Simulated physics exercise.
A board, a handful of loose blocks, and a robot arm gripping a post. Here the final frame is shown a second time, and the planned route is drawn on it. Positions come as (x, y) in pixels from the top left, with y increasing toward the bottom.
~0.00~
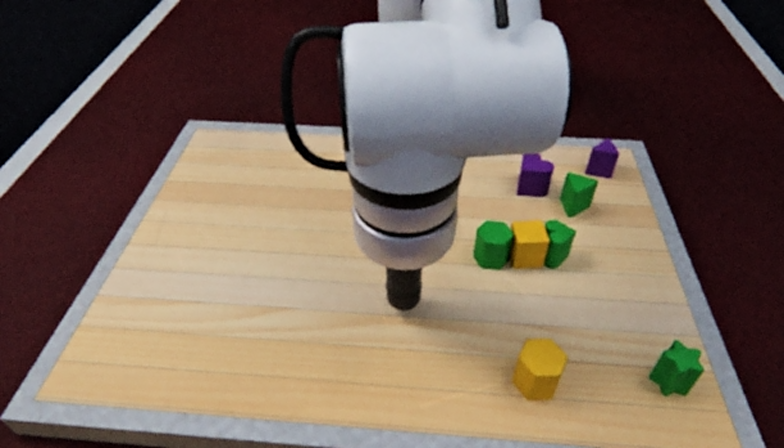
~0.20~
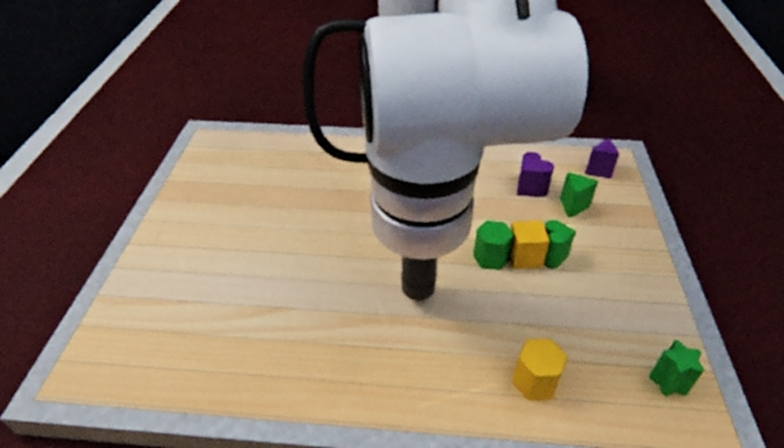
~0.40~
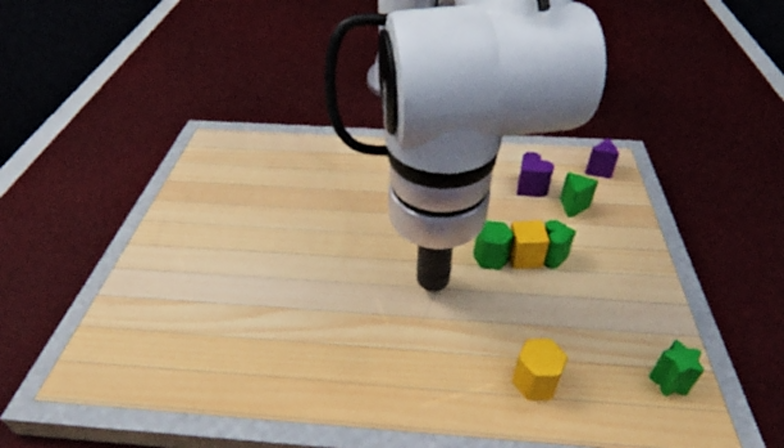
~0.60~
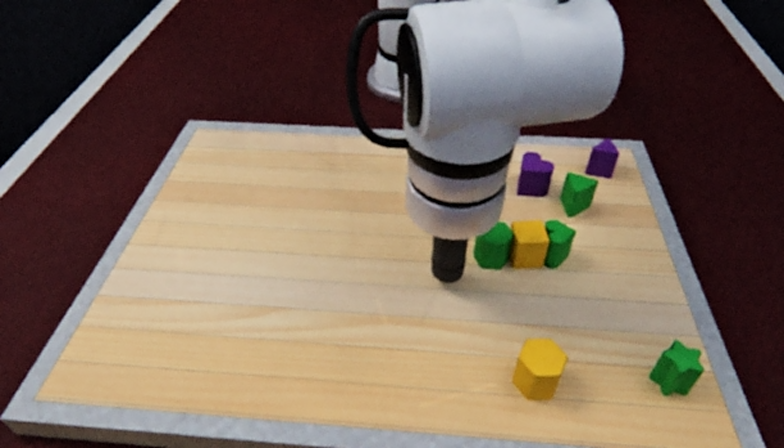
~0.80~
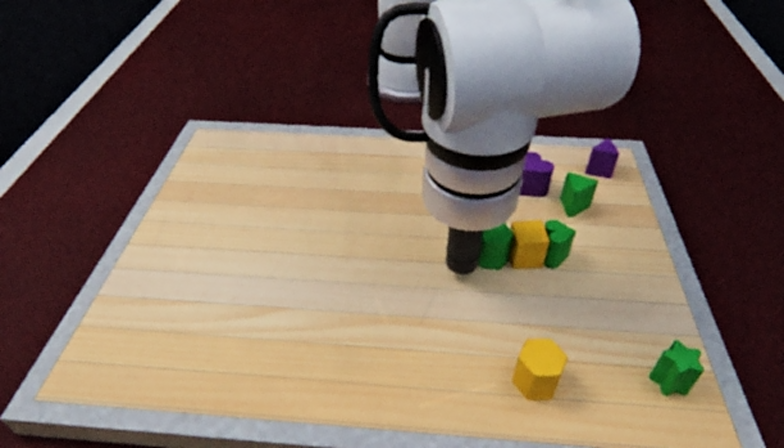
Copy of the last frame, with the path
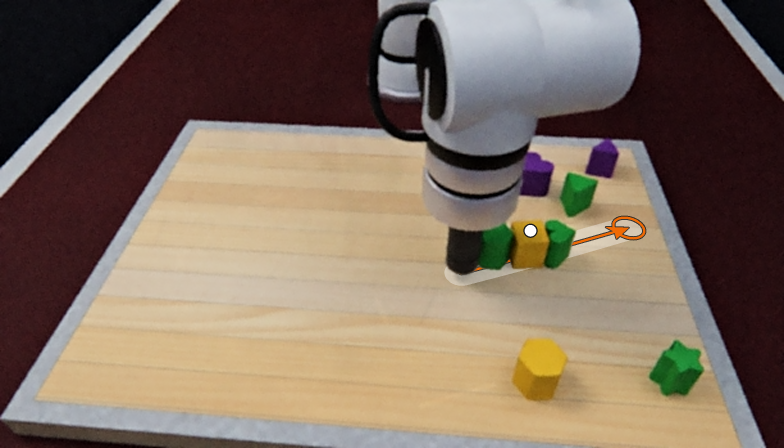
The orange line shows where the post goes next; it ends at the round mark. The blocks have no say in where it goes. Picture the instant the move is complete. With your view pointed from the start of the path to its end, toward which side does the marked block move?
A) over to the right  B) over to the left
My answer is option B.
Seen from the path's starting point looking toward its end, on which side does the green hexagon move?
The answer is left: Facing from the path's start to its end, that's where the green hexagon shifts.
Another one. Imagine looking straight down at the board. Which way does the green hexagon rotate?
It is turned anticlockwise.
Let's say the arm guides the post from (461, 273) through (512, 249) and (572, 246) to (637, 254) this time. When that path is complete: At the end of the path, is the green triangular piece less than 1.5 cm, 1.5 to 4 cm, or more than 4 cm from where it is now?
That block covers short of 1.5 cm.
The drawn path runs in a line from (461, 273) to (629, 228); the dot is on the yellow four-sided block.
What follows on the original path. One third of the way, post at (523, 248); green hexagon at (519, 210), turned 75° anticlockwise; yellow four-sided block at (557, 221), turned 30° clockwise; green heart block at (585, 231), turned 30° clockwise.
Two thirds of the way, post at (579, 233); green hexagon at (521, 208), turned 85° anticlockwise; yellow four-sided block at (599, 201), turned 40° clockwise; green heart block at (603, 233), turned 65° clockwise.
At the end, post at (633, 218); green hexagon at (521, 208), turned 85° anticlockwise; yellow four-sided block at (623, 183); green heart block at (606, 234), turned 75° clockwise; green triangular piece not moved.
